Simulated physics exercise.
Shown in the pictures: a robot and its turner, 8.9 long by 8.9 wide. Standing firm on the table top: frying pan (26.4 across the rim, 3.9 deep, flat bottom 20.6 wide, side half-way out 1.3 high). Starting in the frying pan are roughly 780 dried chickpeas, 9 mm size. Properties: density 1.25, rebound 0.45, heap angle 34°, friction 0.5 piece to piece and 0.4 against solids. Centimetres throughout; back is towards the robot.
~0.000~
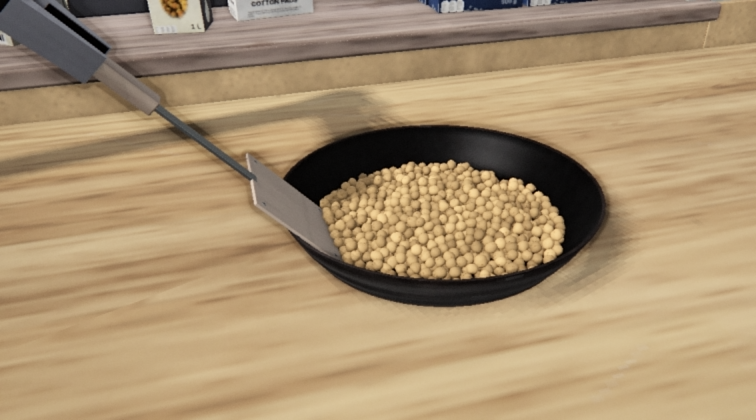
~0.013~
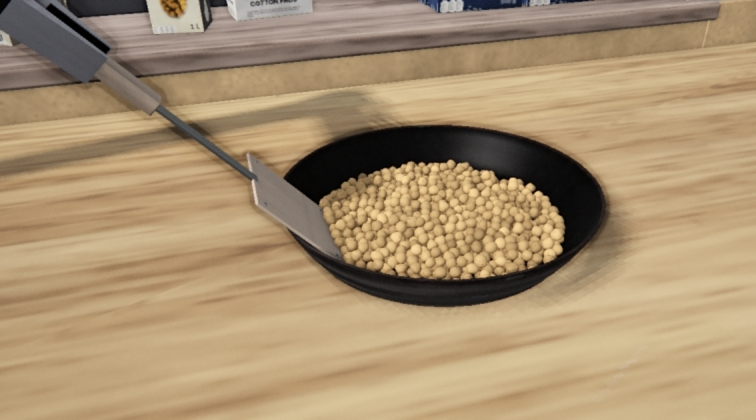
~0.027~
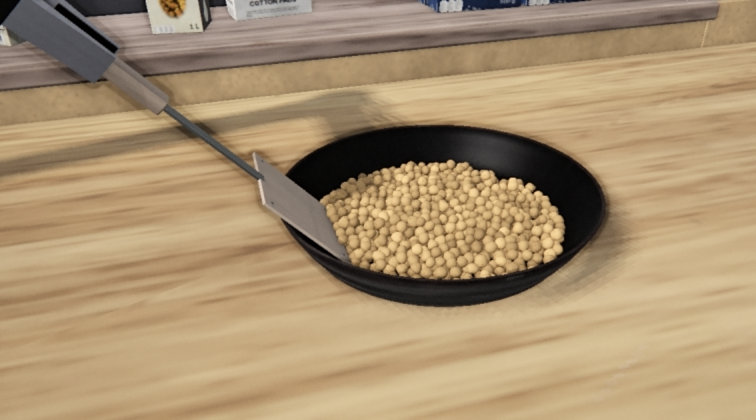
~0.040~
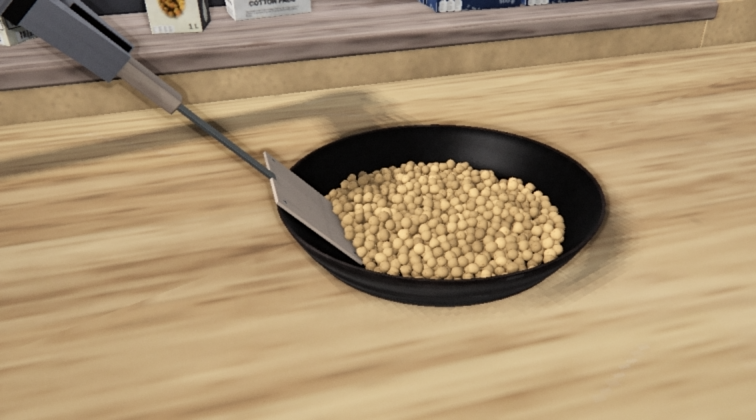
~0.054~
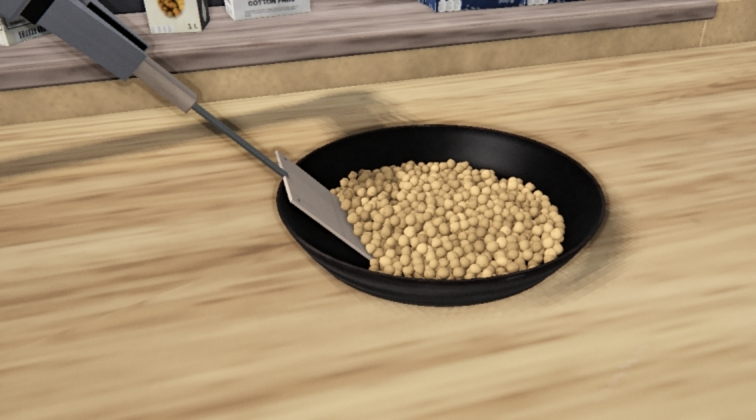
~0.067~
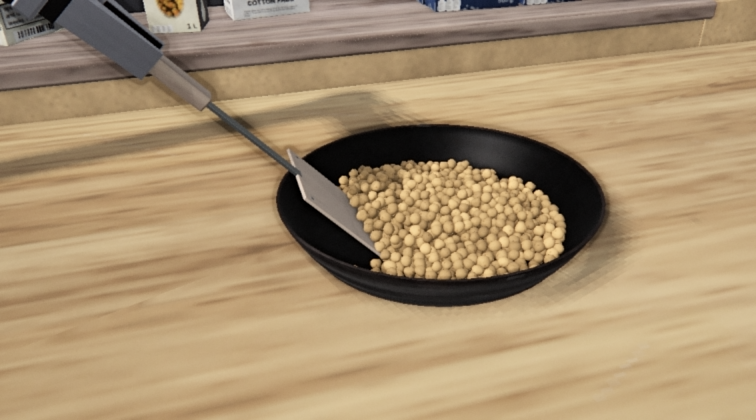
On a wooden table top, a robot's turner started at the left side of a black frying pan full of dried chickpeas and slid slowly a short way right, nudging the nearest ones inward.
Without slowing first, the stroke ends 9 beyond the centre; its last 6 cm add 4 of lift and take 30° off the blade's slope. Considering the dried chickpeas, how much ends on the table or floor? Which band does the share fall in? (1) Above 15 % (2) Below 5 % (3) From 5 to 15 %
From 5 to 15 %.
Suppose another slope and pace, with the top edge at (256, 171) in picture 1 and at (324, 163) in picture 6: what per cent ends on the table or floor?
It works out to about 20 %, more or less.
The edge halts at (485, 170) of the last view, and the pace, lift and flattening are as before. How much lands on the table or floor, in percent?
Roughly 0 per cent, I'd say.
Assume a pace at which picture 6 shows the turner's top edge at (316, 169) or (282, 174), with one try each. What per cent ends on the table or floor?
First try around 20 %, second try around 0 %.
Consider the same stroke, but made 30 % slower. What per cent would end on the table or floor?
Then roughly 5 percent.
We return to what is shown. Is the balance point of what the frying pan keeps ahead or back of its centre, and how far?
I'd put it at roughly 4.5 cm toward the front.
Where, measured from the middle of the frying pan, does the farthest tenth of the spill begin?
35 centimetres, give or take.
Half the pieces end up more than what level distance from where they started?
Level distance of roughly 4 cm.
After 0.14 s, sloping 48°, highest piece 4 above the table; 778 in the frying pan.
After 0.21 s, sloping 39°, highest piece 5 above the table; 778 in the frying pan.
After 0.45 s, sloping 18°, highest piece 5 above the table; 718 in the frying pan, 60 on the table or floor.
After 1.50 s, sloping 18°, highest piece 5 above the table; 718 in the frying pan, 60 on the table or floor.
In the end, 718 in the frying pan, 60 on the table or floor. That is 8 % on the table or floor.
